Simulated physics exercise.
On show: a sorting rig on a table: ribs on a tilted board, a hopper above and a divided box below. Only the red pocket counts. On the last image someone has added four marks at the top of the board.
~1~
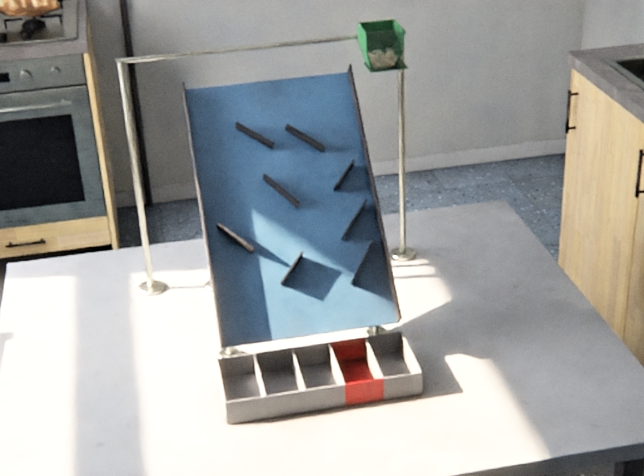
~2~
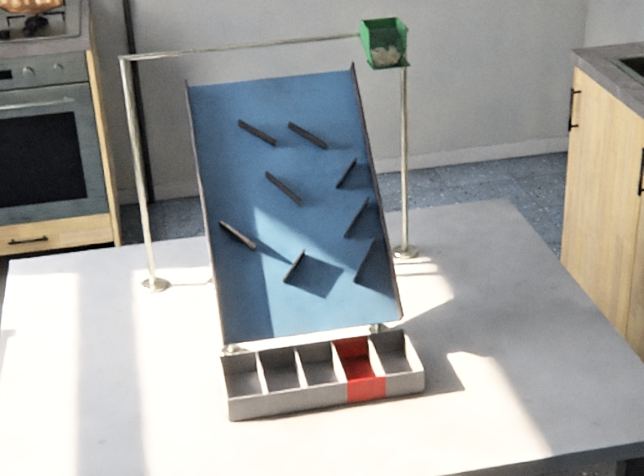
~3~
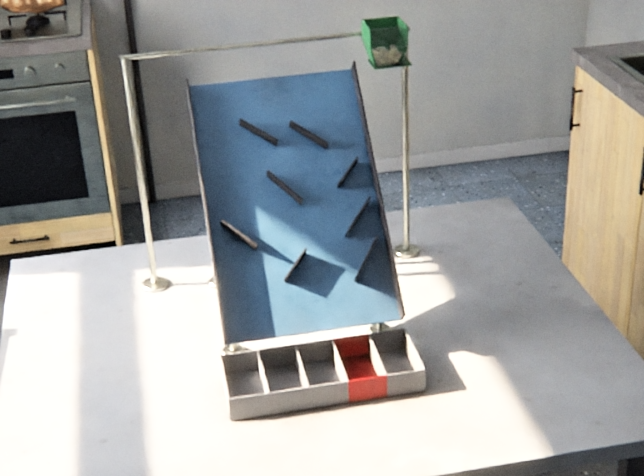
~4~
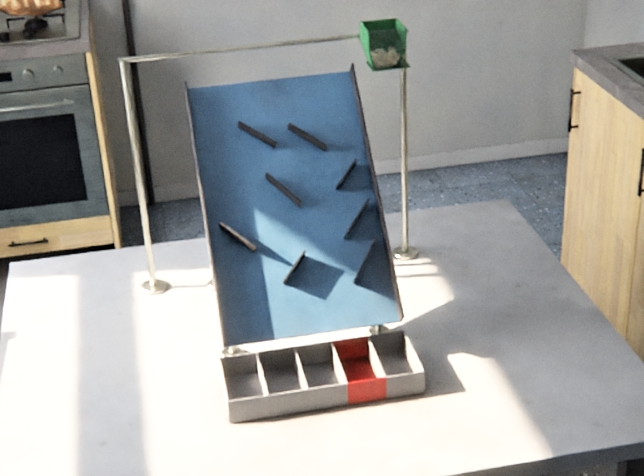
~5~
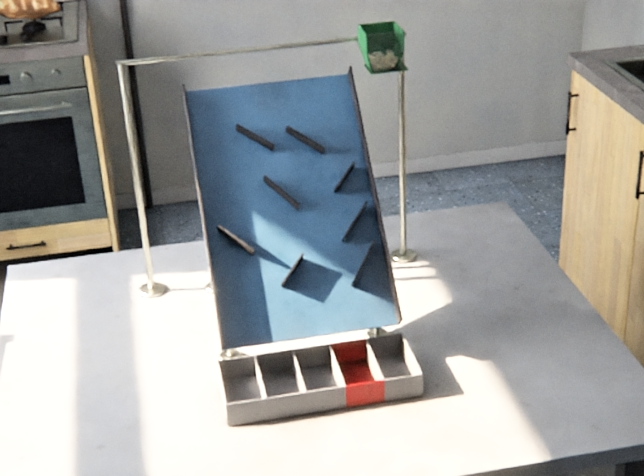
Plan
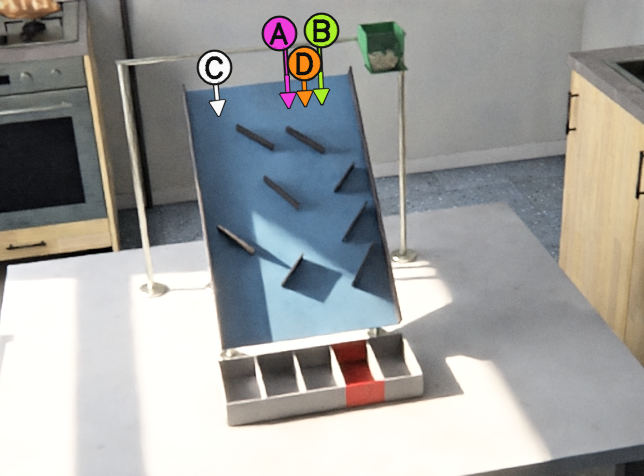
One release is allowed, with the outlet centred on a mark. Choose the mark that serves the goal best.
Use mark A.
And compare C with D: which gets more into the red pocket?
That is mark D.
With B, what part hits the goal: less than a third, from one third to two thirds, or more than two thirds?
Mark B gives less than a third.
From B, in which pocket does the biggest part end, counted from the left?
The third from the left.
On the marked copy, mark A meets the board at (288, 102); mark B meets the board at (321, 98); mark C meets the board at (218, 110); mark D meets the board at (305, 100).
Choosing A, about a third in the red pocket, about half in other pockets, a small part outside the box.
Choosing B, a small part in the red pocket, most in other pockets, a small part held on the board.
Choosing C, a small part in the red pocket, nearly all in other pockets.
Choosing D, about a quarter in the red pocket, about two thirds in other pockets, a stray few held on the board, a small part outside the box.
